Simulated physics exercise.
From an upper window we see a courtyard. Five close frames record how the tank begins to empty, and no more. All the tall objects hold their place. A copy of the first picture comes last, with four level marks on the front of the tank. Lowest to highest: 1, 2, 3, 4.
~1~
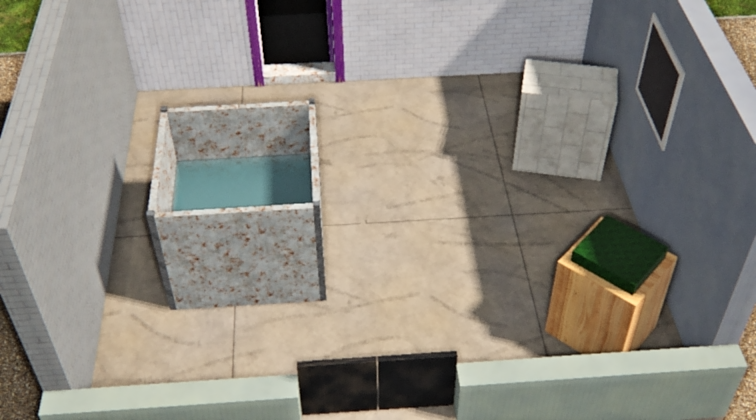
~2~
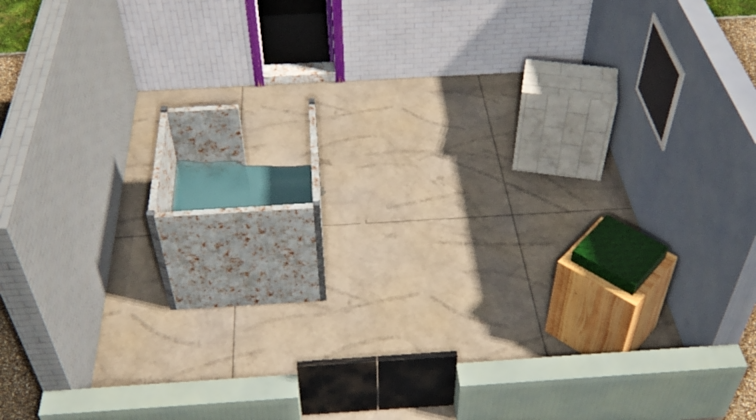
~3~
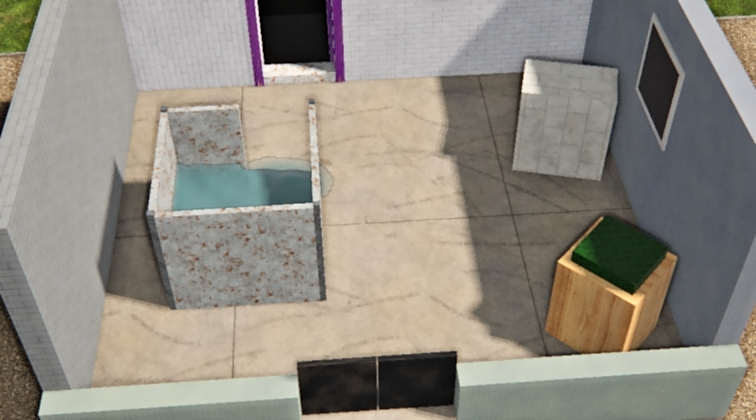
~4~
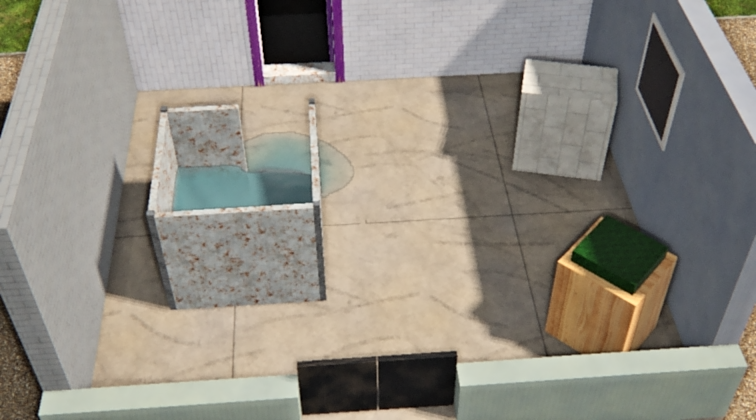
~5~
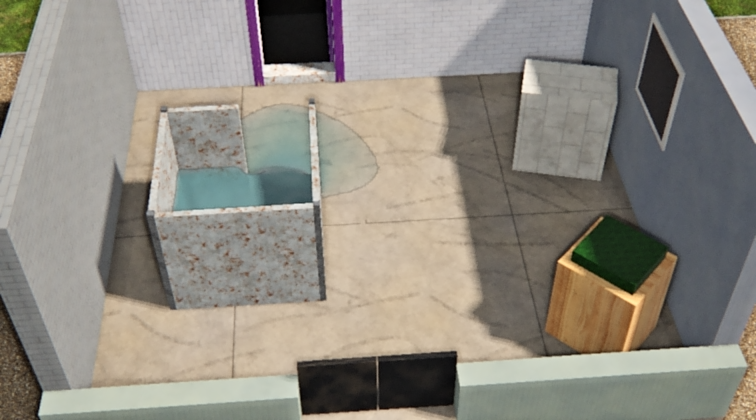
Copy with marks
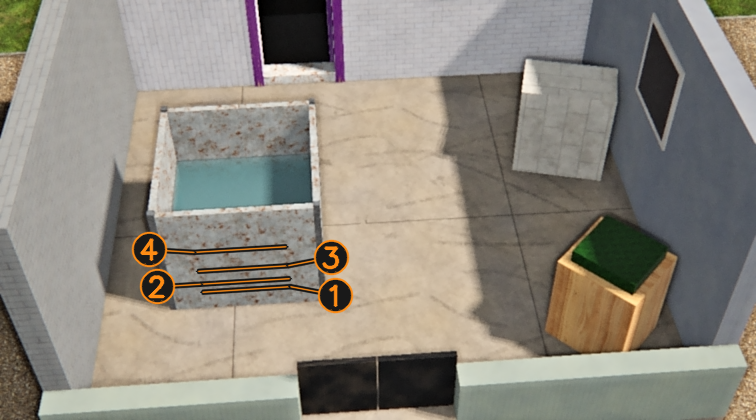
Courtyard seen from above, part of a speckled stone tank's back wall vanishing and water spreading across the paved floor behind it.
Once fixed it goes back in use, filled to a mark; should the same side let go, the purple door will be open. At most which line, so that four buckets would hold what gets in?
2 will do.
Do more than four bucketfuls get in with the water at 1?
No.
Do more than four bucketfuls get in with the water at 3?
Yes, it does.
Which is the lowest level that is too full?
That would be 3.
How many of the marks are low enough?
Two.
On the marked copy, 1 at (246, 289); 2 at (245, 281); 3 at (243, 268); 4 at (240, 249); from the bottom up 1, 2, 3, 4.
Choosing 1, nothing gets over.
Choosing 2, a bucket or two gets in.
Choosing 3, about 8 bucketfuls get in.
Choosing 4, dozens of bucketfuls pour in.
